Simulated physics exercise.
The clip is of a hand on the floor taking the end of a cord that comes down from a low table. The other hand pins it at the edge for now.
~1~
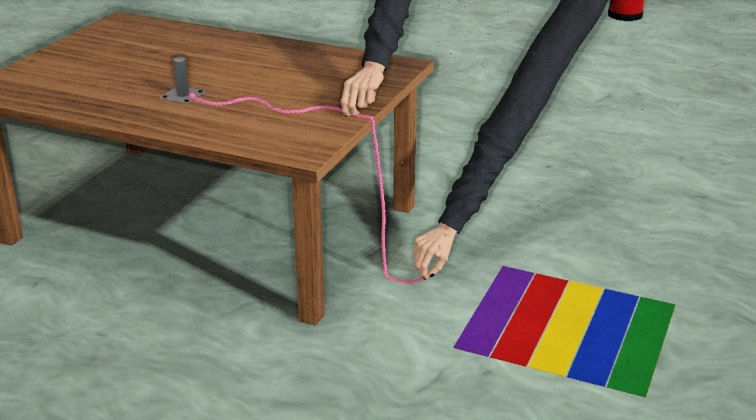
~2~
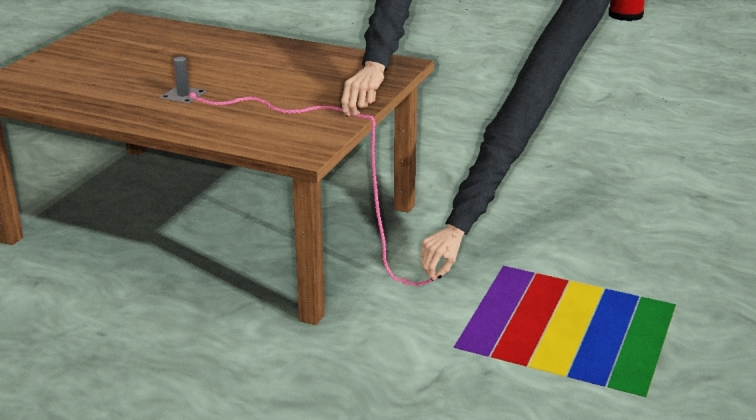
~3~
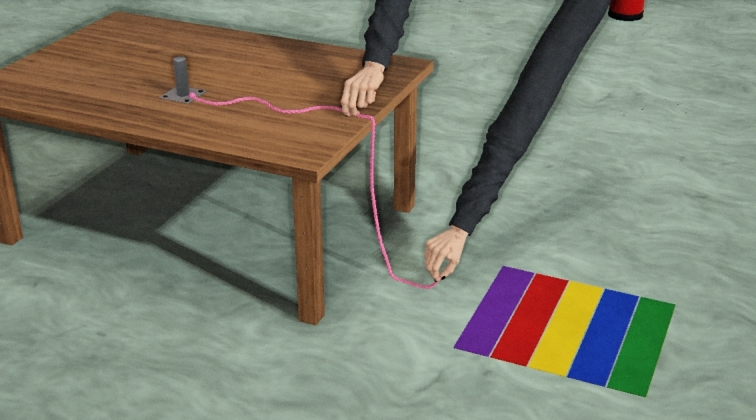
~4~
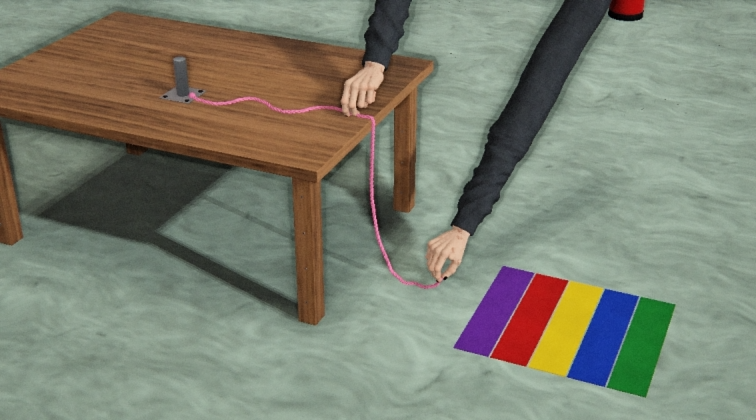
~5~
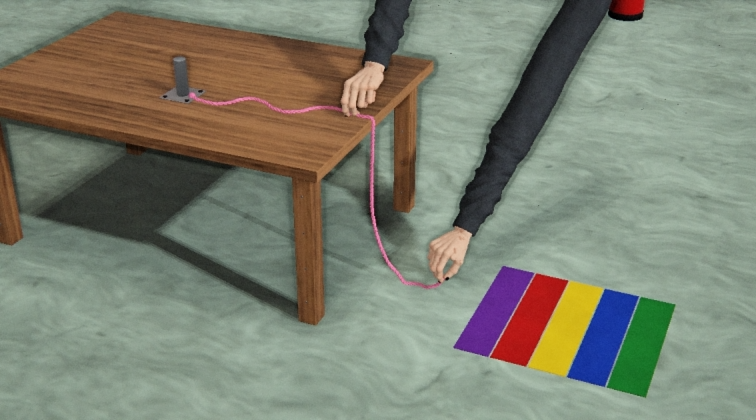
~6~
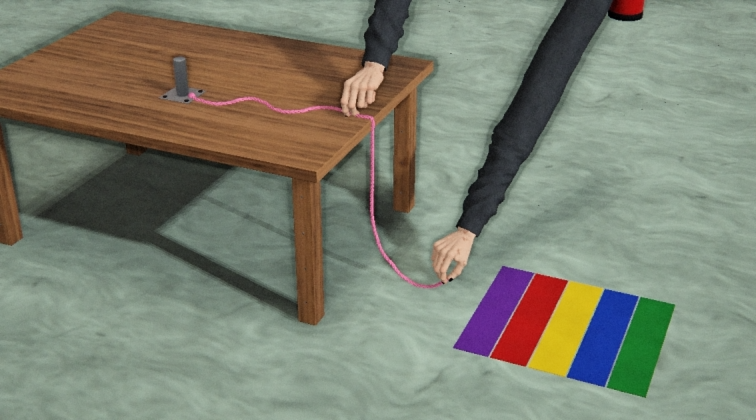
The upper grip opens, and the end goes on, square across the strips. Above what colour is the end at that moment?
The yellow one.
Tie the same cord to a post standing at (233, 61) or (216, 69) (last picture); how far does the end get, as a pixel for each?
The places are (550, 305) and (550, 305).
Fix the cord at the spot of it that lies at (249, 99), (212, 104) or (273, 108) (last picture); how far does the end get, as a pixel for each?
Near (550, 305), (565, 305) and (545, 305).
A little later, end near (508, 294); over purple.
Next, end near (545, 303); over red.
When it is tight, end near (567, 308); over yellow. It halts on the yellow strip.
